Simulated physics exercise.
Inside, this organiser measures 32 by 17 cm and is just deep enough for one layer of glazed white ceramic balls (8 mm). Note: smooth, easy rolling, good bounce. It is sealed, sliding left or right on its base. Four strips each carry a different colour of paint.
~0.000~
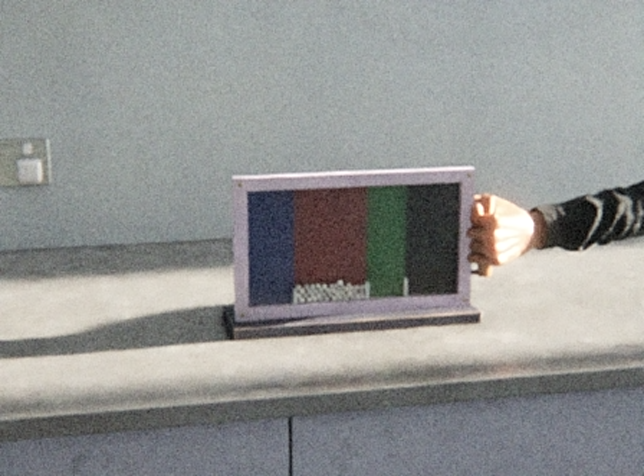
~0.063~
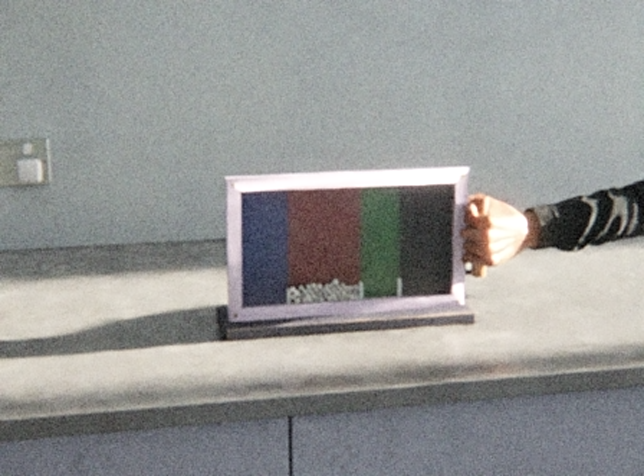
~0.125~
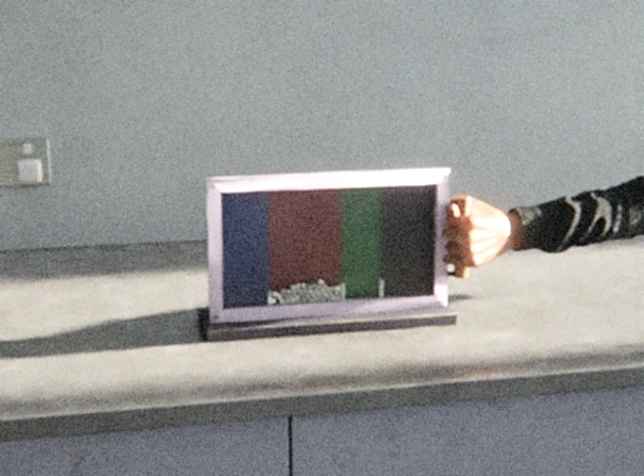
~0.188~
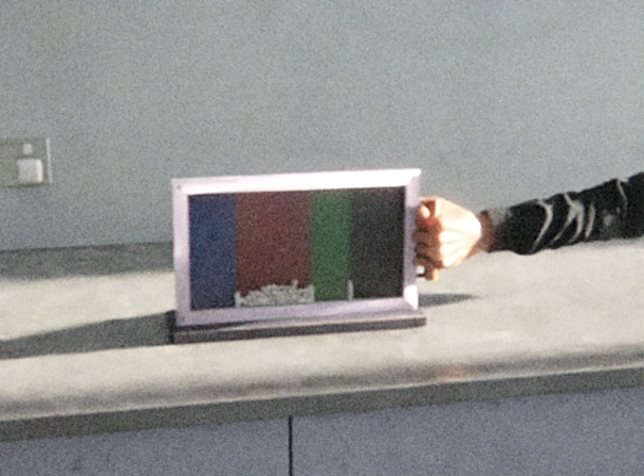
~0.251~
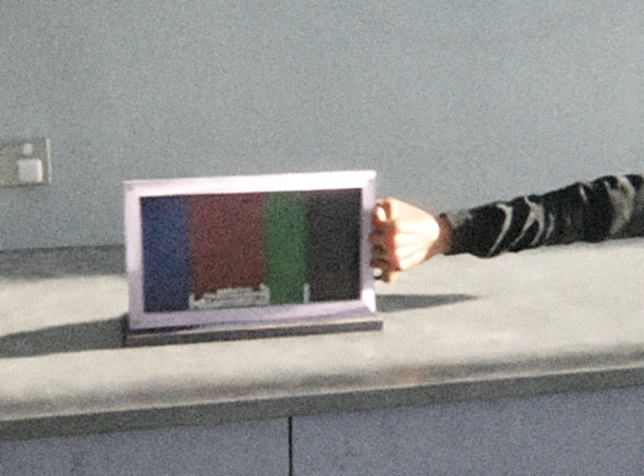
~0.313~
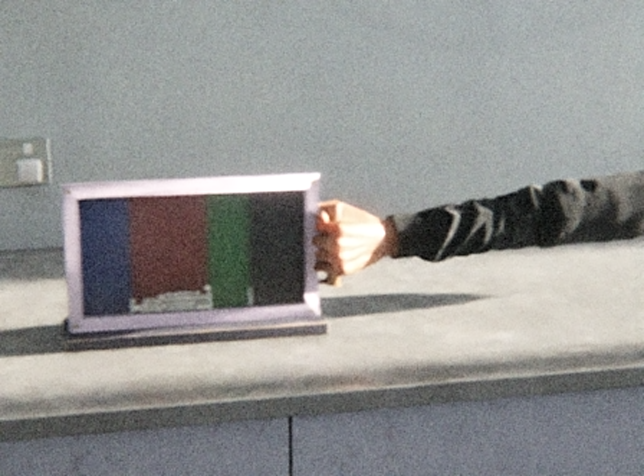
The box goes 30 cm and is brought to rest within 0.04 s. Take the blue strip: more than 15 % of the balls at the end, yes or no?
In blue strip A you'd find a large share.
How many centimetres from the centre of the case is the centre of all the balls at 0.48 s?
The middle sits around 7 cm left and 7 cm below.
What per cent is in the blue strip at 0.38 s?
Share: Near 0 per cent.
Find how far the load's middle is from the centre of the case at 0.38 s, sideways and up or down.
The middle sits around 5 cm left of it and 7 cm below it.
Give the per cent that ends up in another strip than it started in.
Around 30 percent.
By 0.38 s, it is 30 cm to the left; the balls' middle is 5 cm left of and 7 cm below the centre; red 100 %.
By 0.48 s, it is 30 cm to the left; the balls' middle is 7 cm left of and 7 cm below the centre; red 75 %, blue 25 %.
By 0.63 s, it is 30 cm to the left; the balls' middle is 7 cm left of and 7 cm below the centre; red 75 %, blue 25 %.
Settled by 1.3 s, it is 30 cm to the left; red 70 %, blue 30 %, green 0 %, black 0 %.
